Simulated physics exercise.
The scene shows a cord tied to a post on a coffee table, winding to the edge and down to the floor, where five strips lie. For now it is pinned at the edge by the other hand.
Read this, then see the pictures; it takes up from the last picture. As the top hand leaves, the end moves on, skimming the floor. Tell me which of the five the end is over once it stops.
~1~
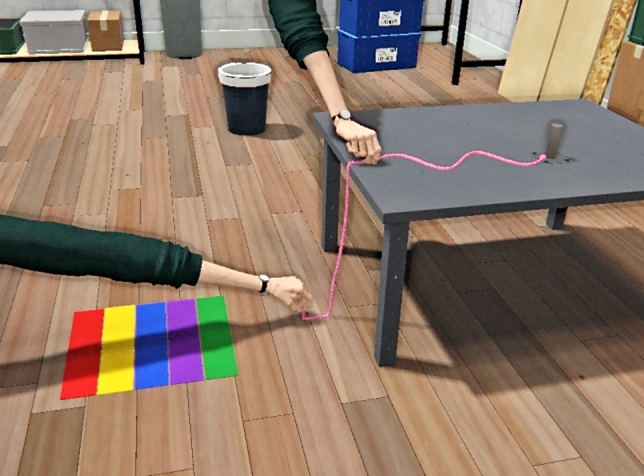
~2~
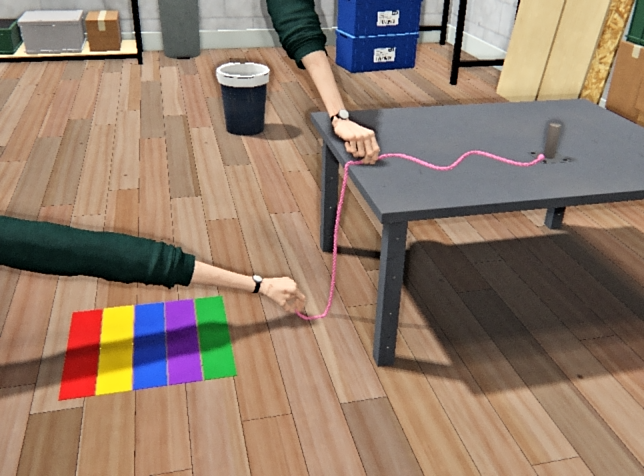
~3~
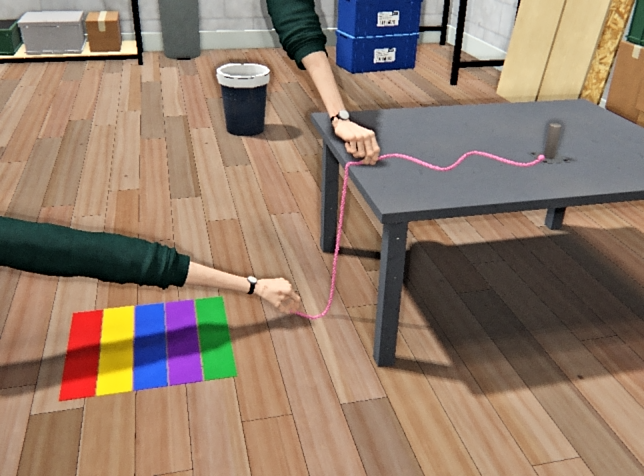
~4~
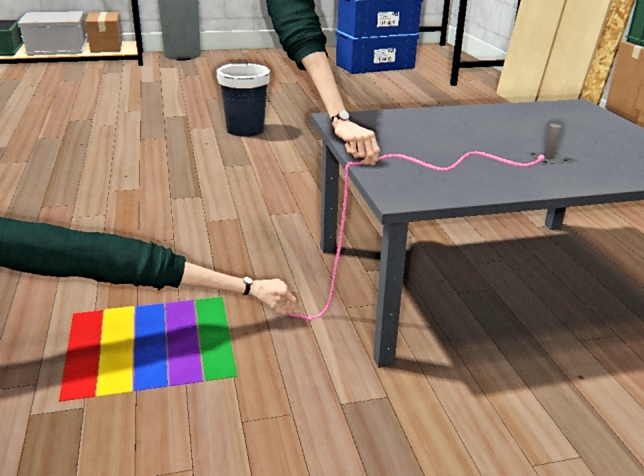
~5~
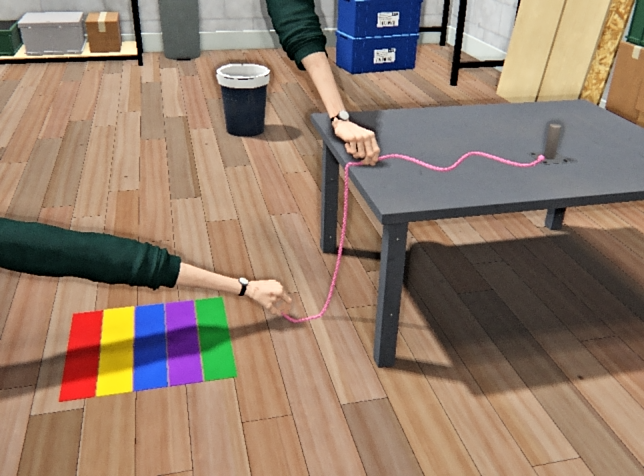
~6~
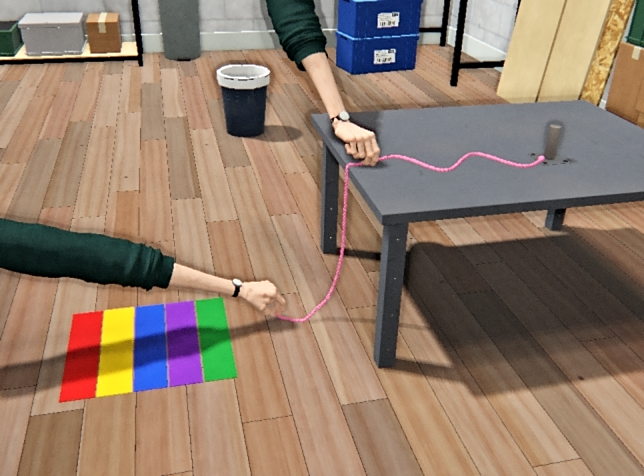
It is over the yellow strip.
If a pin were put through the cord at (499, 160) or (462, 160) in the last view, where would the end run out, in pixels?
It ends up at (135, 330) the first time and at (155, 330) the second time.
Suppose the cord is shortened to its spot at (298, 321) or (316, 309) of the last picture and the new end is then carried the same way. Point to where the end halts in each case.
Taking them in turn, near (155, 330) and near (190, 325).
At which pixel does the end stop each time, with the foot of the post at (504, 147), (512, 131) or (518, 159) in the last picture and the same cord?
The spots are near (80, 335), (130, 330) and (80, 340).
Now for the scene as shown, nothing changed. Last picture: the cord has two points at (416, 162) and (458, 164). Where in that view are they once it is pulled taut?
At (368, 166) for the first, at (423, 164) for the second.
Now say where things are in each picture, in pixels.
End (302, 309); green (220, 361); purple (186, 366); blue (151, 370); yellow (116, 375); red (80, 379), in the first picture.
End (296, 310); cord through (519, 164) (462, 159) (413, 159) (347, 169) (336, 236) (331, 299), in the second picture.
End (291, 311), in the third picture.
End (287, 312); cord through (520, 165) (462, 159) (413, 160) (347, 170) (341, 236) (330, 300), in the fourth picture.
End (282, 313), in the fifth picture.
End (276, 314); cord through (520, 166) (462, 160) (413, 161) (347, 170) (343, 237) (326, 300), in the sixth picture.
Soon after, end near (182, 325); over purple.
Then, end near (140, 330); over blue.
At full stretch, end near (117, 333); over yellow. It gets as far as the yellow strip.
